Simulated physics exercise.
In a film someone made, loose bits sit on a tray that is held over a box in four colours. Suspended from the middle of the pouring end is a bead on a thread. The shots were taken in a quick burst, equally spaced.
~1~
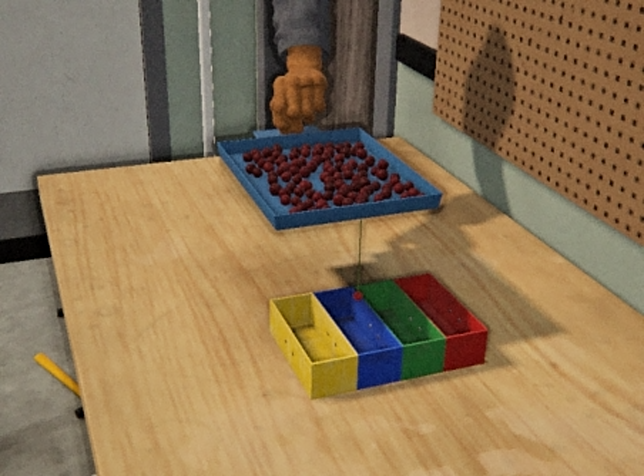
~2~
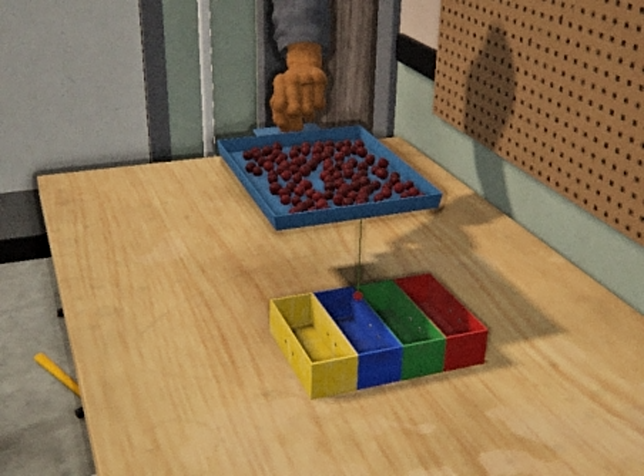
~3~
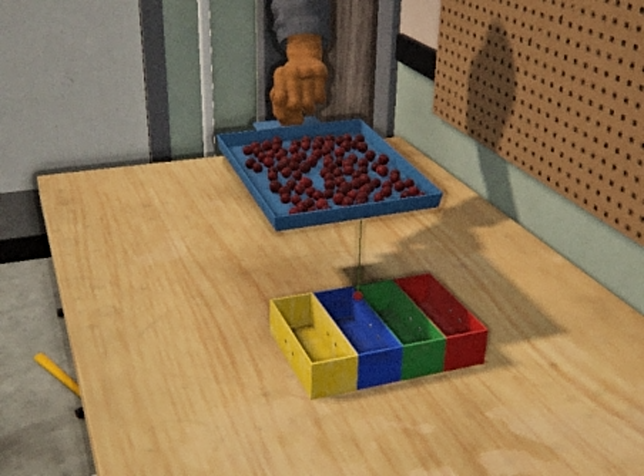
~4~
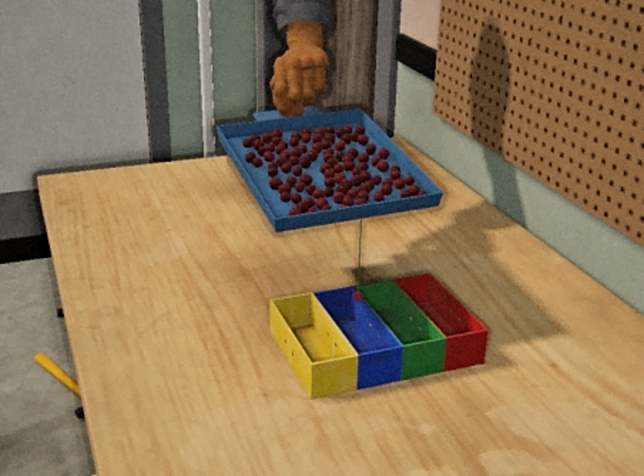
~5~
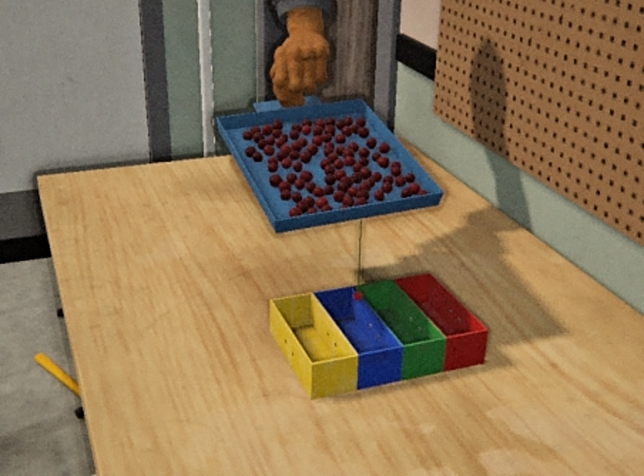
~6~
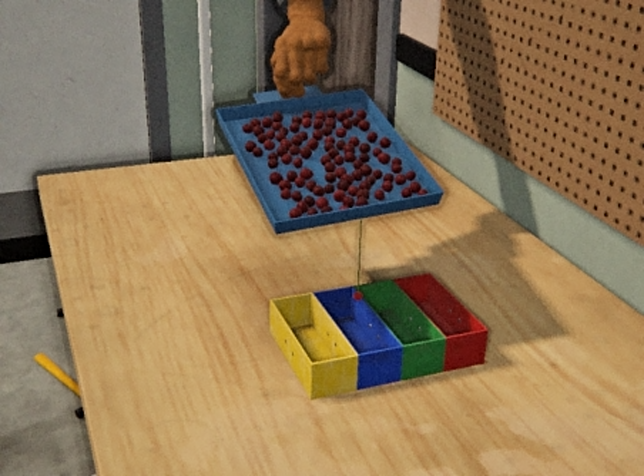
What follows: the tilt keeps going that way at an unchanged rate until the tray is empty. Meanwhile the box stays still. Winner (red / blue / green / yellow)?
Yellow.
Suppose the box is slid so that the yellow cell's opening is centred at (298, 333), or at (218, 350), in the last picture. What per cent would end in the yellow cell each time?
About 40 and 0 per cent respectively.
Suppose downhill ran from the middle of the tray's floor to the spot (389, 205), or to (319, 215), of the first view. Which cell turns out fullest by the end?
Try 1 - the cell in red. Try 2 - that yellow cell.
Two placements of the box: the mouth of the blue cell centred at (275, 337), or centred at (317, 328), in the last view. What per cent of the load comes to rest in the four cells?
Near 80 % and 90 %.
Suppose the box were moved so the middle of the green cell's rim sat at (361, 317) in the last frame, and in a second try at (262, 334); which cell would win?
It would be the cell in blue the first time and the red cell the second time.
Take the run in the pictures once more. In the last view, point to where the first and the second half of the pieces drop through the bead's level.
The opening part goes through (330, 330); what follows goes through (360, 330).
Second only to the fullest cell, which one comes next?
That's blue.
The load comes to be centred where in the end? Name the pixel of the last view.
Roughly at (338, 365), give or take.
Soon after the last picture, tray tipped steeply; all on the tray.
A little later, tray tipped right over; all on the tray.
Later still, tray tipped past a quarter turn; about a third in the yellow cell; about a quarter in the blue cell; a small part in the green cell; a stray few in the red cell; about a quarter falling or outside the box.
At rest, tray tipped past a quarter turn; about a third in the yellow cell; about a quarter in the blue cell; a small part in the green cell; a stray few in the red cell; about a quarter outside the box.
